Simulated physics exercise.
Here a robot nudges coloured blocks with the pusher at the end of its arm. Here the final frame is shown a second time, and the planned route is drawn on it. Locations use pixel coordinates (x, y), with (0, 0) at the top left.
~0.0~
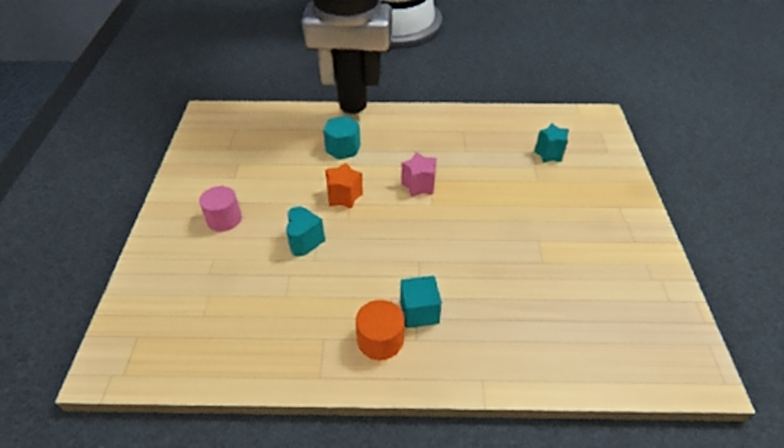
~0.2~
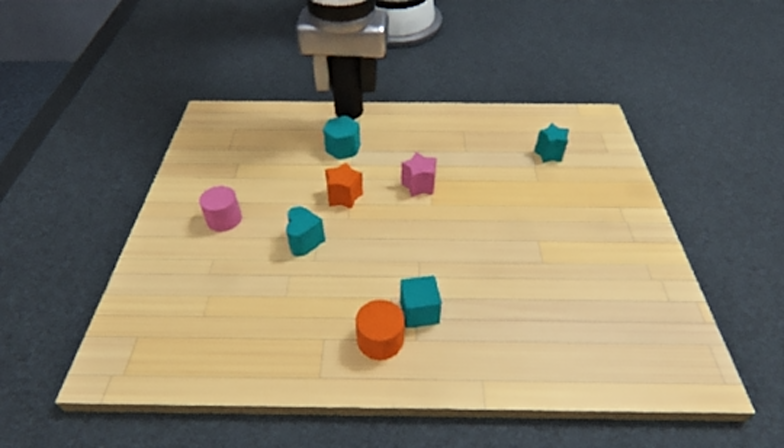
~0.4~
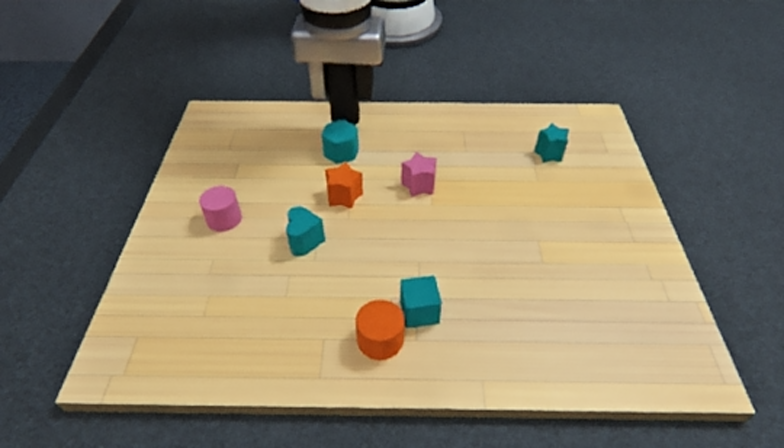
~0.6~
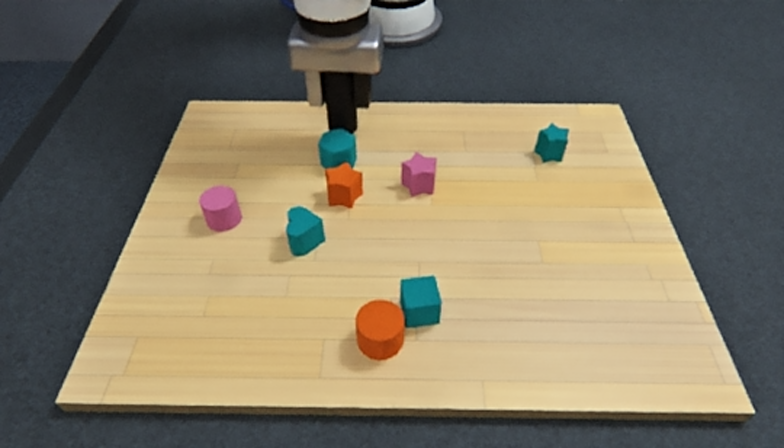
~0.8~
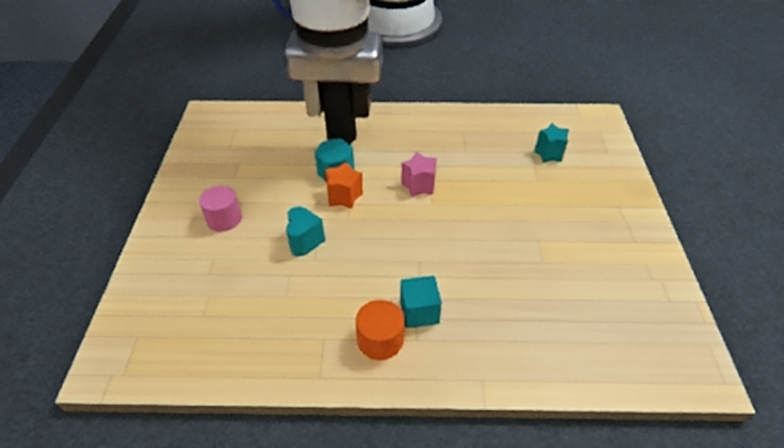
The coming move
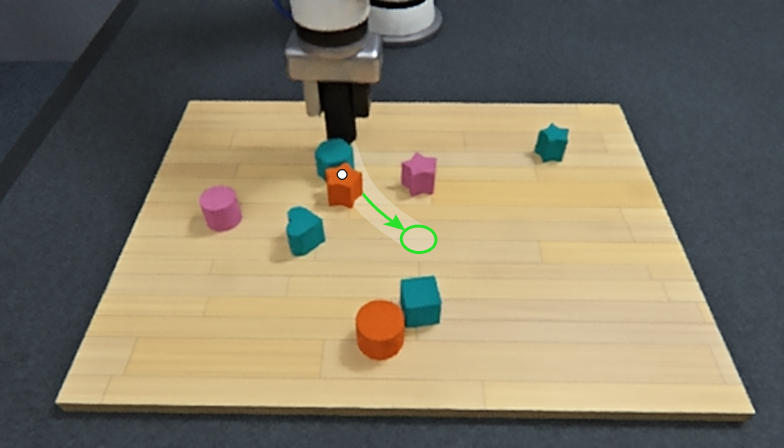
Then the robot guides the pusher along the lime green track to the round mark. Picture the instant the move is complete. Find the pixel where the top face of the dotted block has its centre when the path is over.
I expect it at (348, 200).
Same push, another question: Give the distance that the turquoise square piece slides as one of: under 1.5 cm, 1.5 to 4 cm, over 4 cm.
Of the three bands, it's under 1.5 cm.
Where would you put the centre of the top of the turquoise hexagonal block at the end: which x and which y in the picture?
Its top centre is at about (325, 177).
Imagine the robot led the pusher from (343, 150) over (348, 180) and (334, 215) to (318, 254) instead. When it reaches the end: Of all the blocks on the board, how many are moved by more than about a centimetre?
My prediction: No fewer than three blocks.
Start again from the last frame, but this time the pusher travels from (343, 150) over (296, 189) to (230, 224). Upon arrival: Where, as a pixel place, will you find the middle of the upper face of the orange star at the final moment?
My prediction: (347, 190).
Path on the board, from (343, 150) through (354, 181) and (380, 211) to (419, 239); the dot is on the orange star.
What follows on the original path. One third of the way, pusher (354, 168); turquoise hexagonal block (325, 174), turned 60° clockwise; orange star (345, 193).
Two thirds of the way, pusher (380, 199); turquoise hexagonal block (325, 177), turned 75° clockwise; orange star (348, 199), turned 15° clockwise.
At the end, pusher (419, 227); turquoise hexagonal block (325, 177), turned 75° clockwise; orange star (348, 200), turned 15° clockwise; pink star in place; turquoise square piece in place.
